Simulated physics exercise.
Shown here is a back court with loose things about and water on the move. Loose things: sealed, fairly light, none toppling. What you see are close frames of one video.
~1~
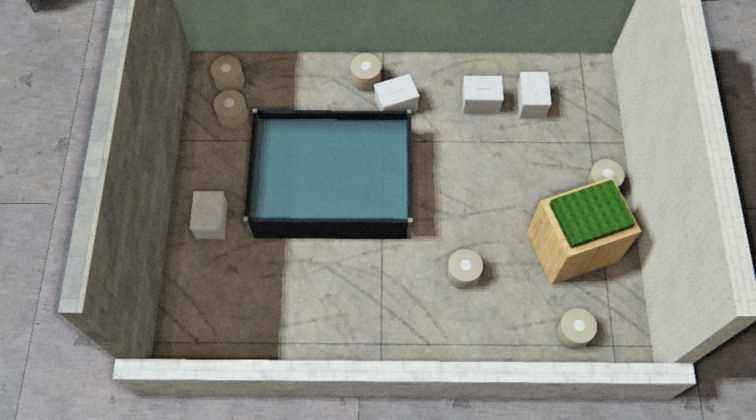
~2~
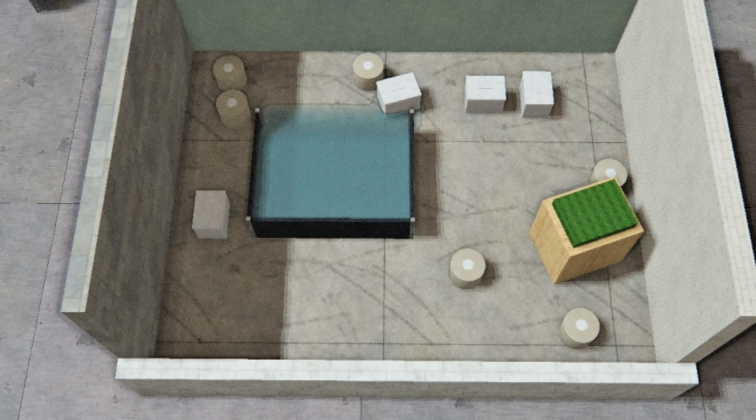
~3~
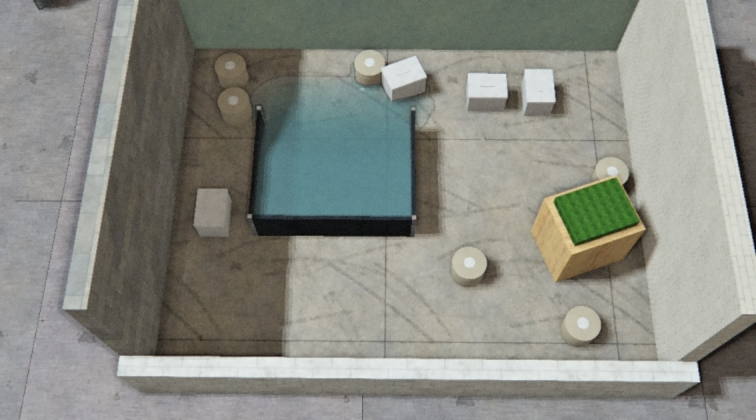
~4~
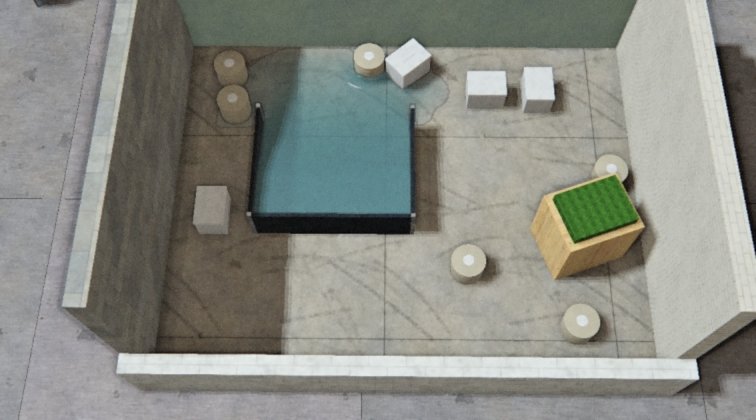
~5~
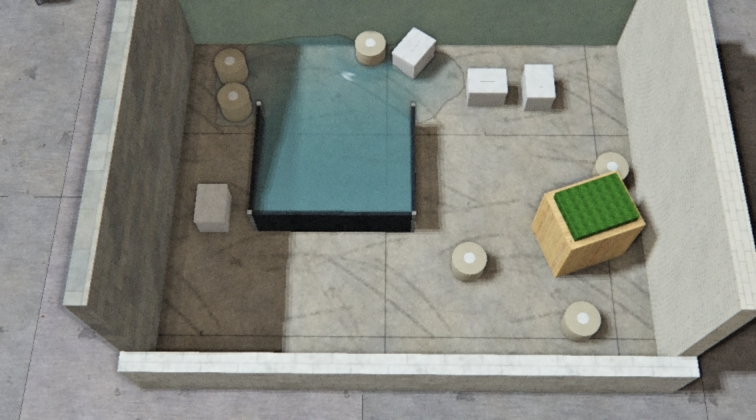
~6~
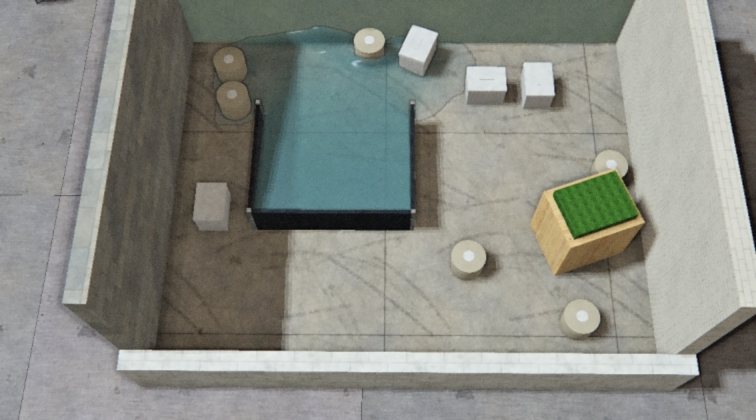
Water spreads from the pool's open back side, pushing and turning a white box backward and nudging a round tub.
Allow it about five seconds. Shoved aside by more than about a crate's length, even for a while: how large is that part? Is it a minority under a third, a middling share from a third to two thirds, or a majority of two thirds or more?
Two thirds upward.
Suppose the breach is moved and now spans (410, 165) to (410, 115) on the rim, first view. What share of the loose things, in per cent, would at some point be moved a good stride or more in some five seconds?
My figure is about 30 %.
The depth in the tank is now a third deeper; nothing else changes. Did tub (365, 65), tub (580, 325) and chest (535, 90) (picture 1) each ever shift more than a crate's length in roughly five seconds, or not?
Well, in sequence: Carried that far, not carried that far, carried that far.
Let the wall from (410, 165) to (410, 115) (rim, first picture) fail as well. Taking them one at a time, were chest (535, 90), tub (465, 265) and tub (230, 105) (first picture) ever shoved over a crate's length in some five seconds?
One after another: Goes the distance, then never gets that far, then never gets that far.
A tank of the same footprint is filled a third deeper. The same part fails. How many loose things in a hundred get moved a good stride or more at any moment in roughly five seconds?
My estimate is around 80 percent.
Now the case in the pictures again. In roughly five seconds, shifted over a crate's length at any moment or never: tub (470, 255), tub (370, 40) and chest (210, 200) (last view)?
One after the other: Short of that, that far or more, moved that far.
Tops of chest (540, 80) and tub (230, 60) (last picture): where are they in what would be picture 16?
The first top is close to (563, 97) and the second close to (197, 103).
A moment on, 1 of 10 are well off their spots; 2 afloat.
Next, 3 of 10 are well off their spots; 2 afloat.
Later, 7 of 10 are well off their spots; 2 afloat.
In the end, 8 of 10 are well off their spots, and 8 have been at some point; 3 afloat.
